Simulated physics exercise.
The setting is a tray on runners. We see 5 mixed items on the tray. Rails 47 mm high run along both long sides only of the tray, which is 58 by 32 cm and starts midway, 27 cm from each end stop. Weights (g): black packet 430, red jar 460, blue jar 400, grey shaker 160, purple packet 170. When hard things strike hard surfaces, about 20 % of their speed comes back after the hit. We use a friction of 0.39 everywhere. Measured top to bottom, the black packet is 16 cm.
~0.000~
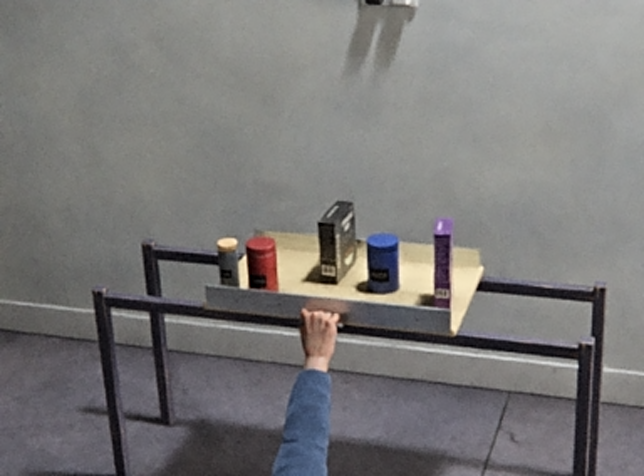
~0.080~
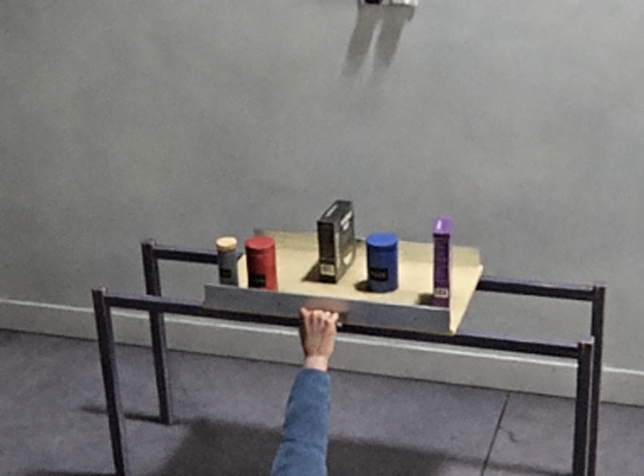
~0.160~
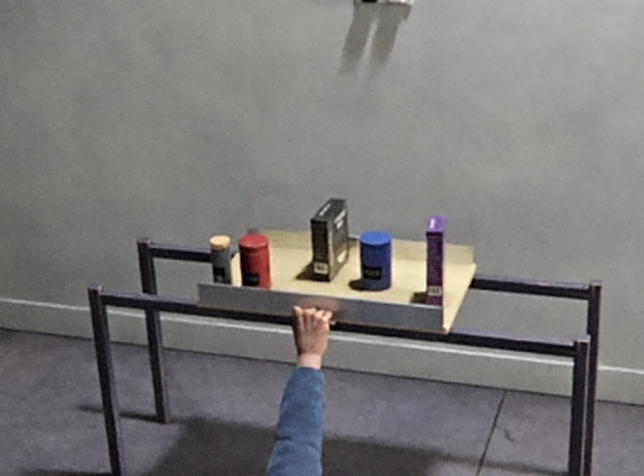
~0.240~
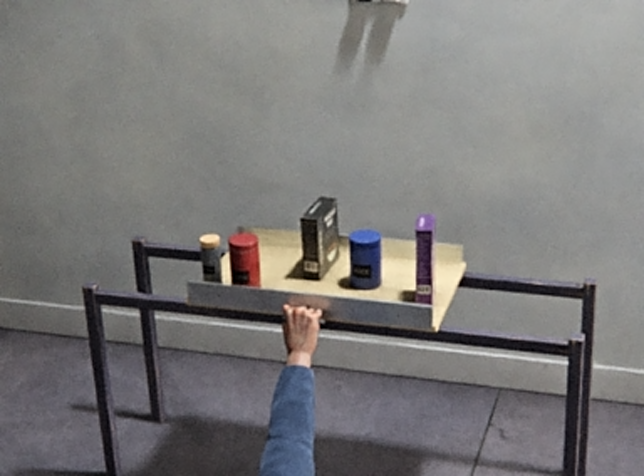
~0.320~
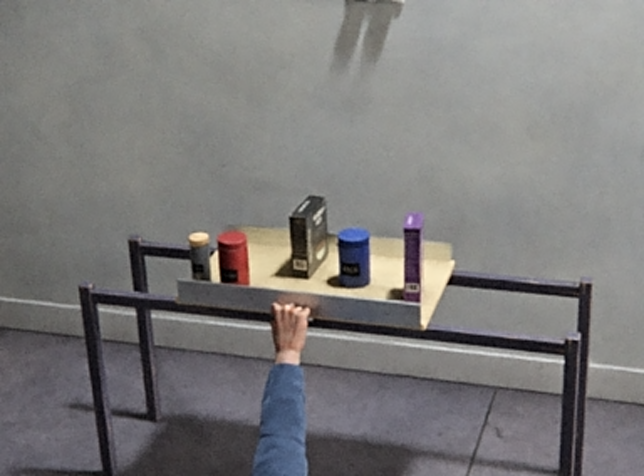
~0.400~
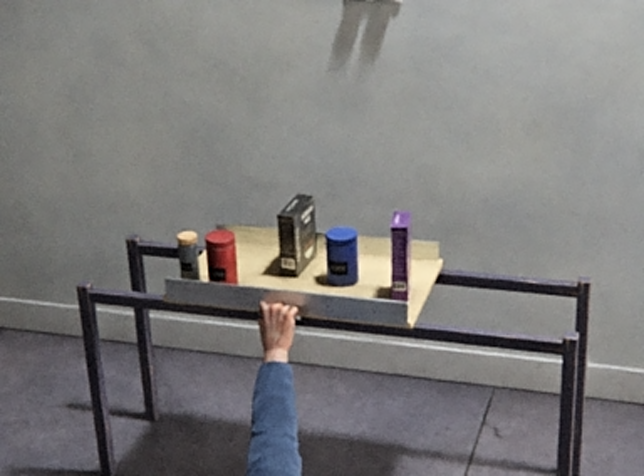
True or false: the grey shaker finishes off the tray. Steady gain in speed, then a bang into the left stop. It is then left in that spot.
True.
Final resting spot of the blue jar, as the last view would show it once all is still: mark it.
Its centre ends close to (237, 247) in the last view.
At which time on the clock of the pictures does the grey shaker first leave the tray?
Time: Roughly 0.9 s.
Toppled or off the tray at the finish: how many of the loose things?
3.
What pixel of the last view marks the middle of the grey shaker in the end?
At roughly (60, 436).
By 0.90 s, tray has slid 27 cm left; grey shaker now off the tray; purple packet tilted 22°; black packet tilted 19°.
By 1.00 s, tray has slid 27 cm left; purple packet tilted 51°; black packet tilted 48°; blue jar 6 cm from its spot.
By 1.20 s, tray has slid 27 cm left; black packet on its side; purple packet on its side; blue jar 6 cm from its spot.
When it is over (1.8 s), off the tray, grey shaker; lying over on the tray, black packet and purple packet; not toppled but over 5 cm from the start, red jar and blue jar. In the last view, grey shaker near (60, 436).
